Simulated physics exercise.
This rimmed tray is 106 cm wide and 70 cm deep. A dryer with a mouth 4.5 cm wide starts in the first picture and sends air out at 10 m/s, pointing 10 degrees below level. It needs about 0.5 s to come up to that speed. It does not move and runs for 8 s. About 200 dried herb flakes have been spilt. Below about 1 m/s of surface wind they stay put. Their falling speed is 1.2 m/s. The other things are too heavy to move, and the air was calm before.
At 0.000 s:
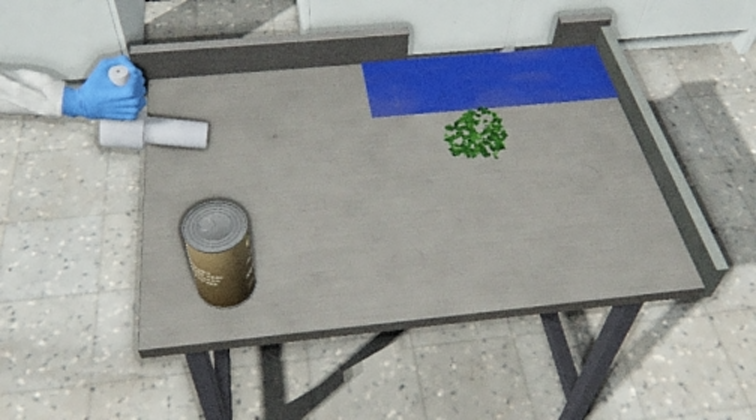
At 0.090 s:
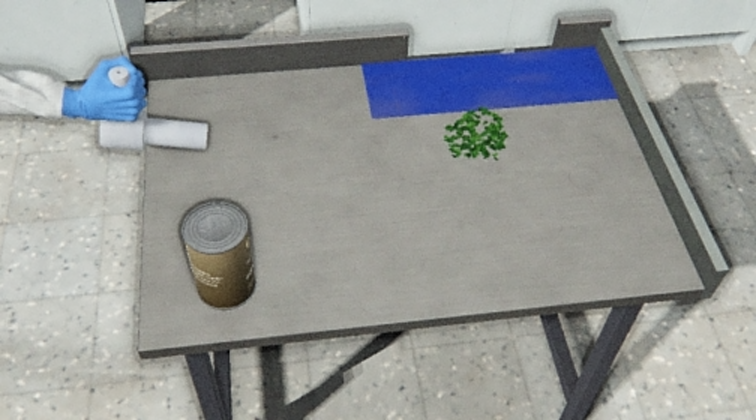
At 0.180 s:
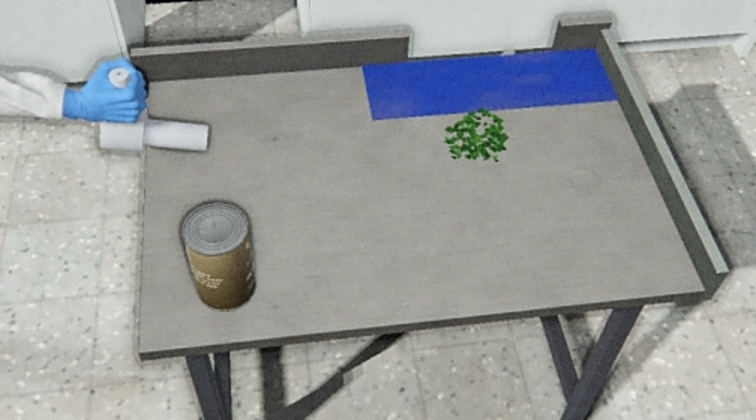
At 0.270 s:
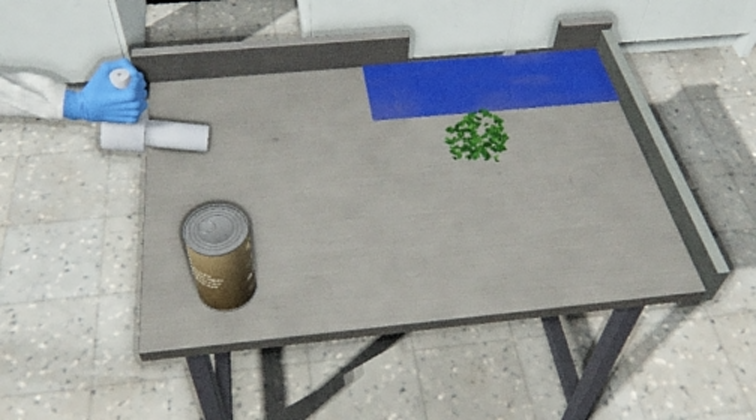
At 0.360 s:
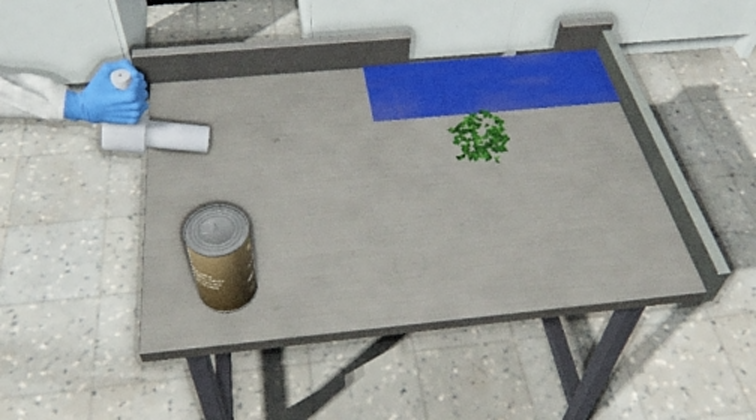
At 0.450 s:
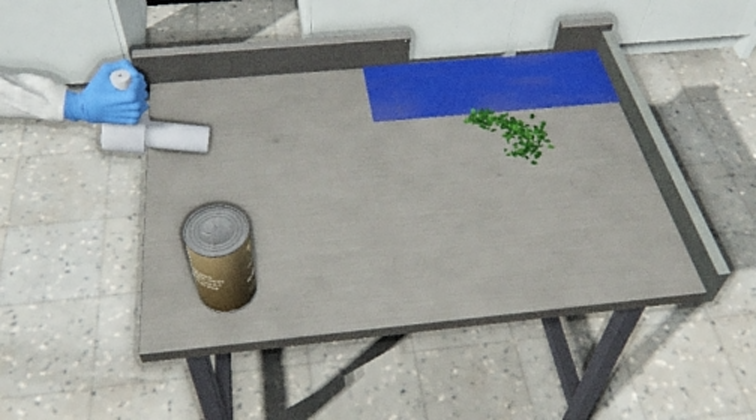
Green flakes lie still in a small pile, then slide rightward and spread across the tray.
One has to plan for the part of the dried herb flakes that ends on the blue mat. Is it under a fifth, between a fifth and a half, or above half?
The share on the blue mat is more than half.
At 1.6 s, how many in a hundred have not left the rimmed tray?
About 100 %.
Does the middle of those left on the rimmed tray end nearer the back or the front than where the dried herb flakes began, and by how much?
Towards the back, some 25 cm.
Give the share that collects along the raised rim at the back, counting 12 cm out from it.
Near 90 %.
After 1.6 s, 79 % are on the blue mat; the middle of those still in play is near (597, 44); 62 % have settled or left.
After 2.6 s, 81 % are on the blue mat; the middle of those still in play is near (597, 44); 70 % have settled or left.
After 4.4 s, 79 % are on the blue mat; the middle of those still in play is near (598, 42); 76 % have settled or left.
After 8.0 s, at the end, 78 % are on the blue mat; the middle of those still in play is near (592, 40).
